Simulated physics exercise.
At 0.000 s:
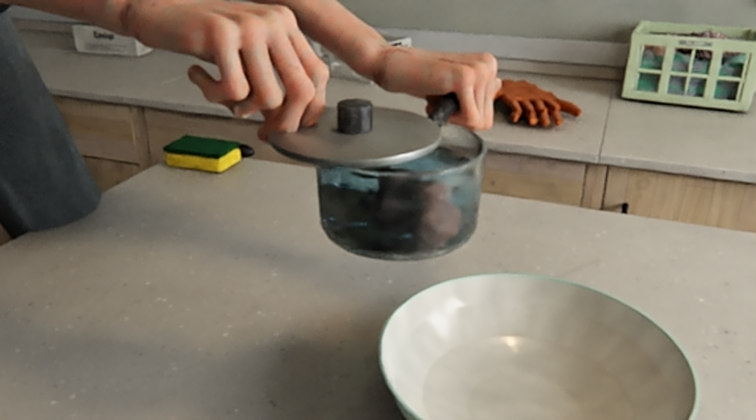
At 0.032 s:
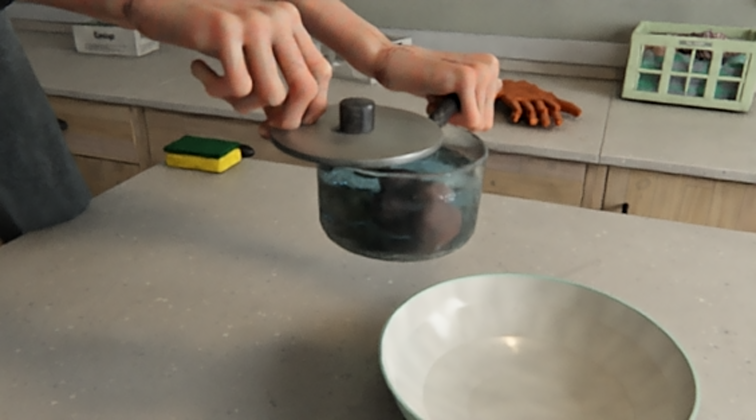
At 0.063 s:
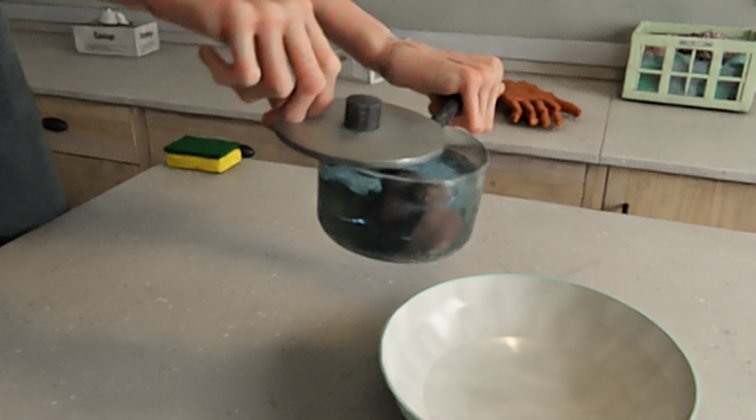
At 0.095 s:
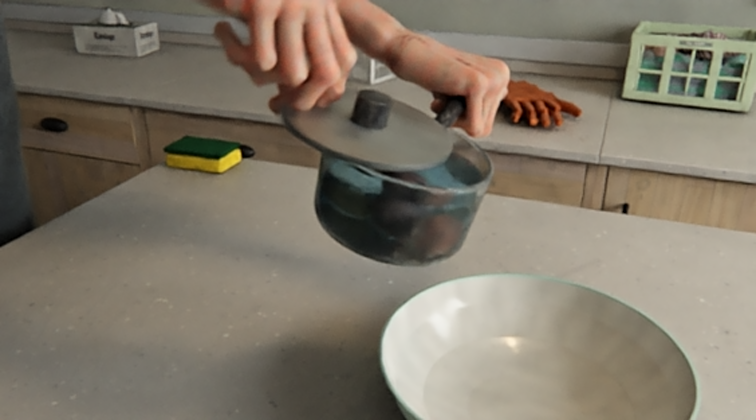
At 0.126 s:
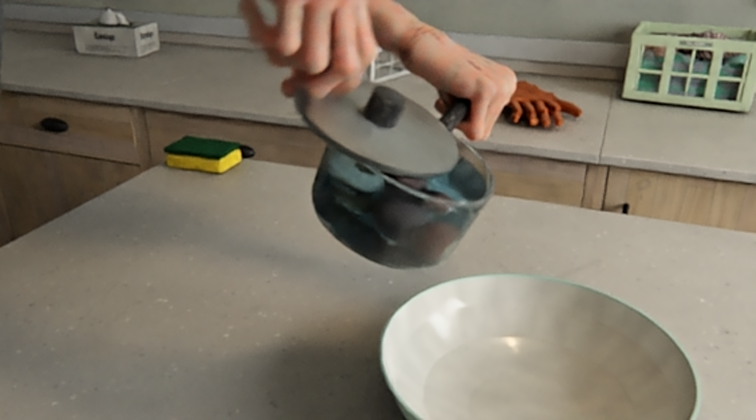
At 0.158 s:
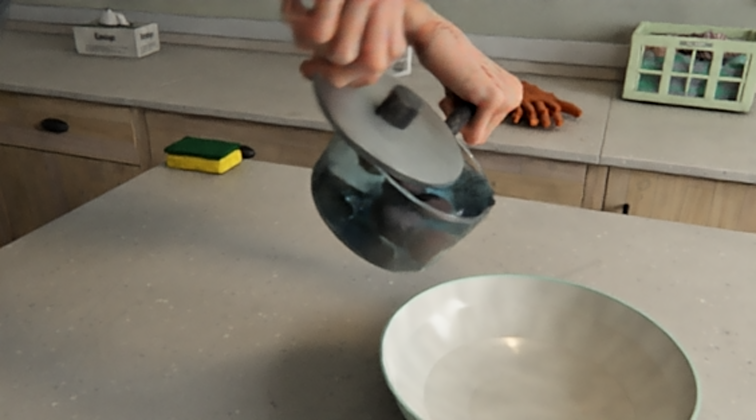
A person's two hands hold a small dark-tinted pot and its grey, black-knobbed lid above a pale speckled counter in a kitchen, seen from slightly above by a still camera. A wide white bowl sits below at the right, with a yellow-and-green sponge, tissue box, orange glove and pale green crate behind. The hands tilt pot and lid together, gradually then more steeply, rightward over the bowl's near-left side.
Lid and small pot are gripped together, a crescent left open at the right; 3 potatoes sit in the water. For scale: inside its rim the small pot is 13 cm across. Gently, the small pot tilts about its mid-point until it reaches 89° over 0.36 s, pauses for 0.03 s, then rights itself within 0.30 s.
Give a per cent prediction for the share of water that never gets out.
I would say close to 23 per cent is left.
By 0.29 s the tilt is 81° and 64 per cent of the water is still in the small pot.
By 0.39 s the tilt is 89° and 35 per cent of the water is still in the small pot.
By 0.49 s the tilt is 67° and 24 per cent of the water is still in the small pot.
By 0.60 s the tilt is 18° and 23 per cent of the water is still in the small pot.
At rest 23 per cent of the water is still in the small pot.
